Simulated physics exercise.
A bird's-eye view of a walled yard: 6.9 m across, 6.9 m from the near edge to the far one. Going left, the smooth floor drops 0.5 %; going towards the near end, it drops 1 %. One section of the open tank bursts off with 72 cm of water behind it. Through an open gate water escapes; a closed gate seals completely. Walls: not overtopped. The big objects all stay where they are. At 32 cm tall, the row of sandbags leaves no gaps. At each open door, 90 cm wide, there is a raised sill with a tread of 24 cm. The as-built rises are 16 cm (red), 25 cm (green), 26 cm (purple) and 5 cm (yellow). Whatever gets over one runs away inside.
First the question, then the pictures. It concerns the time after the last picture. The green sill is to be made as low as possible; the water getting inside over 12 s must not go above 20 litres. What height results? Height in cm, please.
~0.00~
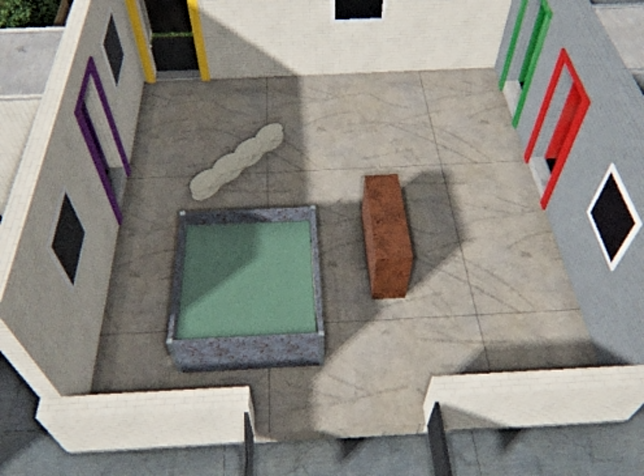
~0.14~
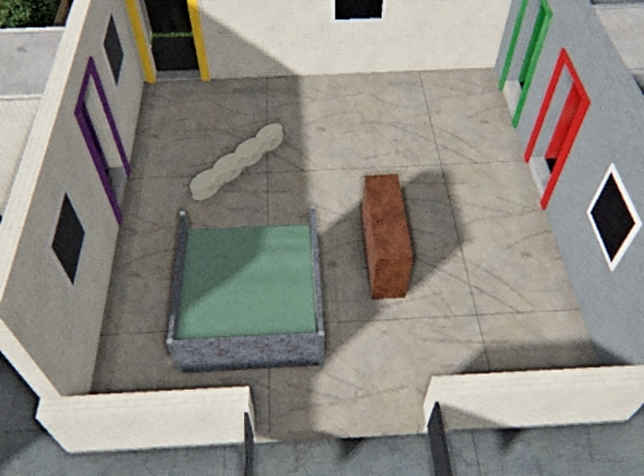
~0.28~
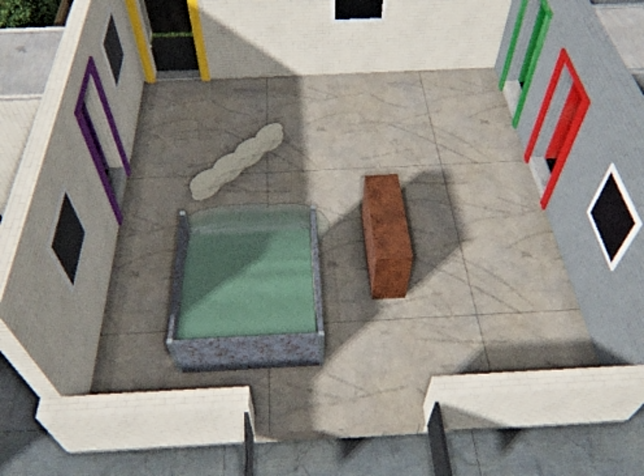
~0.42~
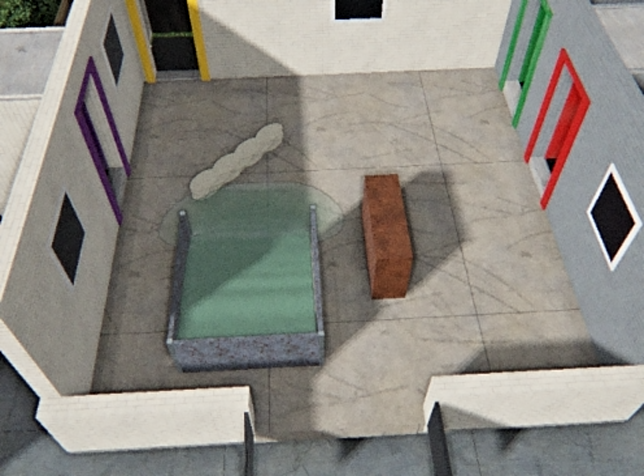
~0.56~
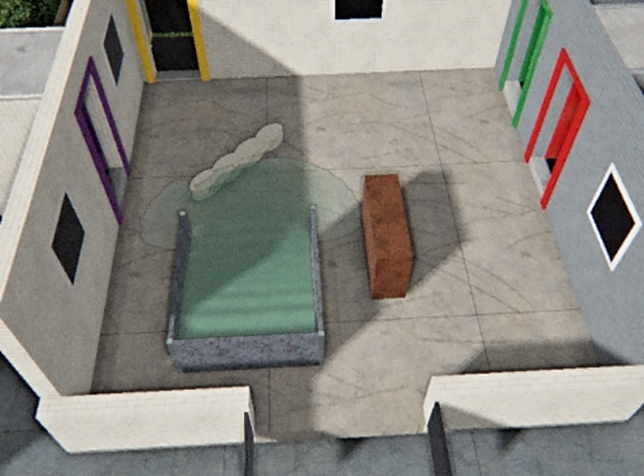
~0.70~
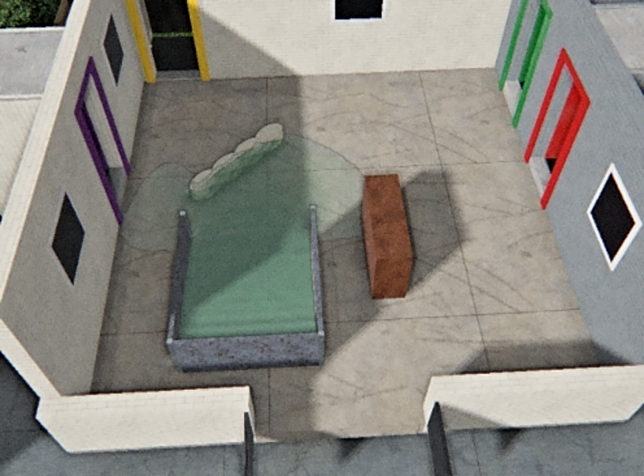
It would have to be roughly 21 cm high.
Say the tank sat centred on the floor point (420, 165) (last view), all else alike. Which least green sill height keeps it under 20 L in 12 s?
In that case about 22 cm.
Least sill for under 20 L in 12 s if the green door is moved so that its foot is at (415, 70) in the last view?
About 14.5 cm.
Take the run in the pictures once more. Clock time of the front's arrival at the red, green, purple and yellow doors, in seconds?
Red 3.6 s, green 2.6 s, purple 0.8 s, yellow 2.2 s.
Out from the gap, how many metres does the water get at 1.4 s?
Around 4.4 m from the gap.
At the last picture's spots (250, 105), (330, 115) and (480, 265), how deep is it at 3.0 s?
Ordered as asked: 2, 6, 0 cm.
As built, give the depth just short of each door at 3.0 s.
In cm: Red 0, green 24, purple 17, yellow 14.
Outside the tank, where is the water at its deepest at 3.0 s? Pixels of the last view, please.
Check close to (495, 75).
After 1.4 s water covers 25 % of the floor, deepest (44 cm) near (211, 198); it has not reached the green door.
After 3.0 s water covers 50 % of the floor, deepest (43 cm) near (495, 75); 24 cm at the green door, 0 litres in over its 25 cm sill.
After 12.0 s water covers 95 % of the floor, deepest (14 cm) near (85, 425); 1 cm at the green door, 6 litres in over its 25 cm sill.
At the green door as built, the water arrived by 2.7 s and peaked near 28 cm at 3.4 s.
With a sill of 19 cm, 31 litres would have come in within the 12 s; with 25.5 cm, 5 litres. So under 20 litres takes about 21 cm.
